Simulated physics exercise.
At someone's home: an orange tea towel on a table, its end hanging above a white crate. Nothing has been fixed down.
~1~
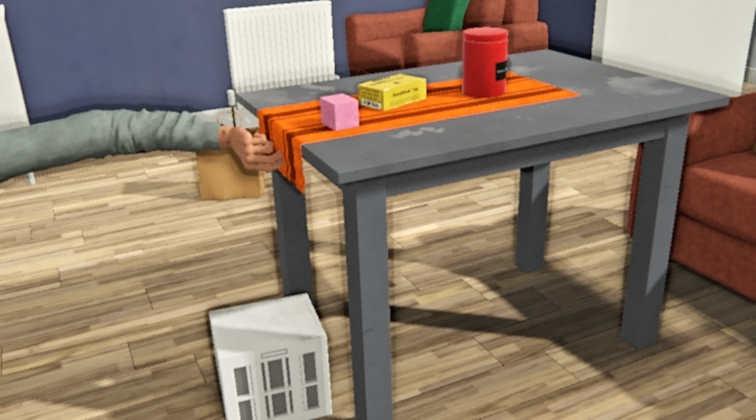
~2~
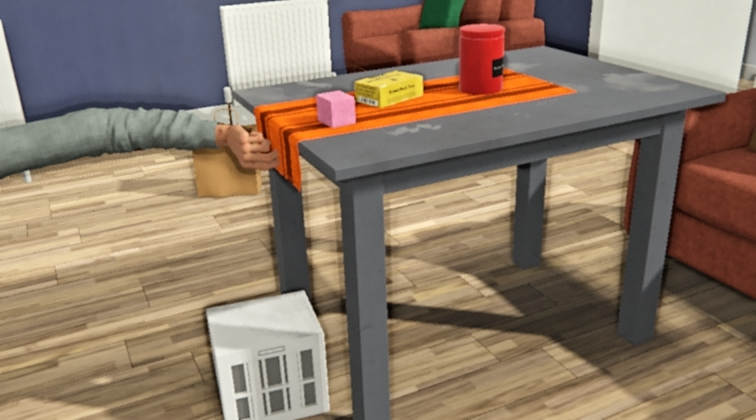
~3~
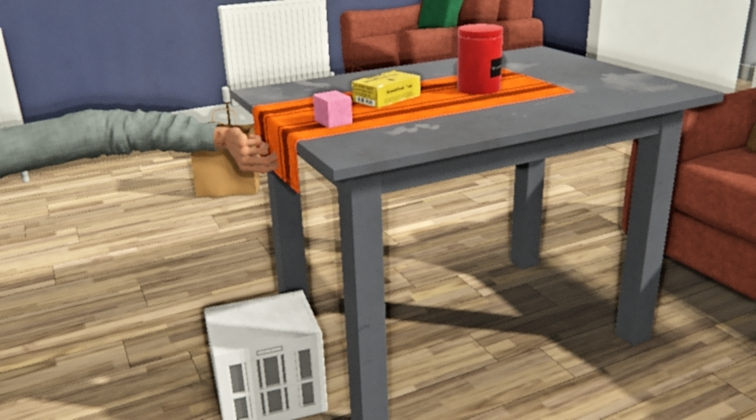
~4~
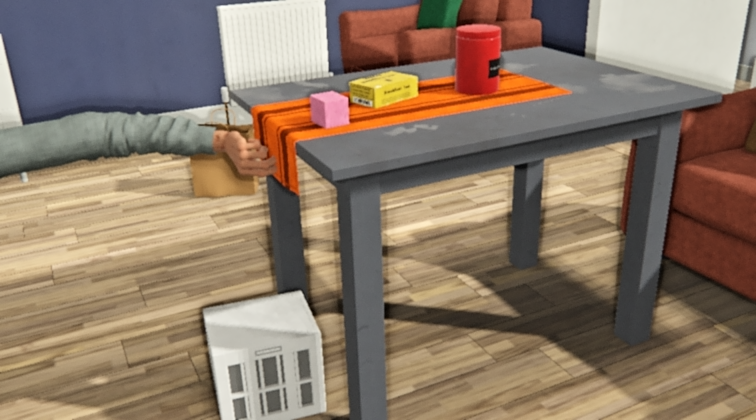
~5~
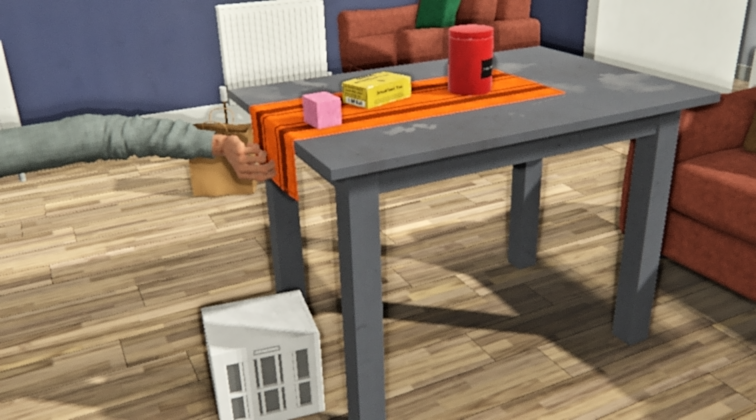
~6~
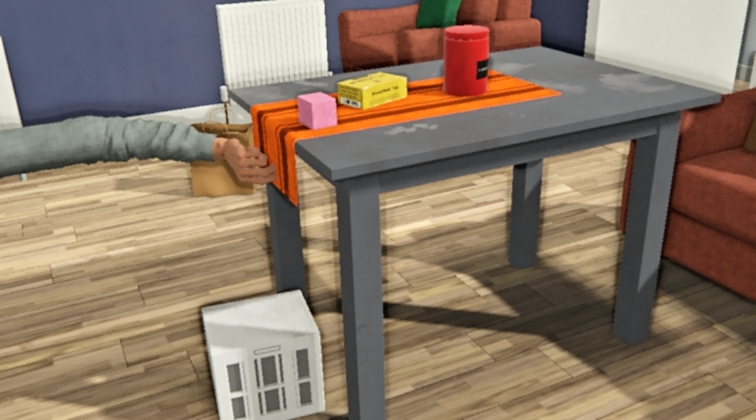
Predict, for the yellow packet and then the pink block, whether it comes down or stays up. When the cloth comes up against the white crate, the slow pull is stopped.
My prediction: The yellow packet comes down; the pink block comes down.
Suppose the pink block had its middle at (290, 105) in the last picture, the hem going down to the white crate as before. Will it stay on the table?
Outcome: Off.
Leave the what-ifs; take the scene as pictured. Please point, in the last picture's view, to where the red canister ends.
Ends at (338, 79).
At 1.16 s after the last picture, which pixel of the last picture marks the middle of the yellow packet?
Position at that instant: (308, 100).
Then, 1.16 s on from there, hem going down; packet carried along near (308, 100); block down below near (220, 316).
Then, 2.16 s on from there, hem going down; packet over the edge; block down below near (220, 316).
In the end, hem on the crate; packet down below near (157, 302); block down below near (220, 316). The yellow packet goes over the edge and the pink block is carried off the end.
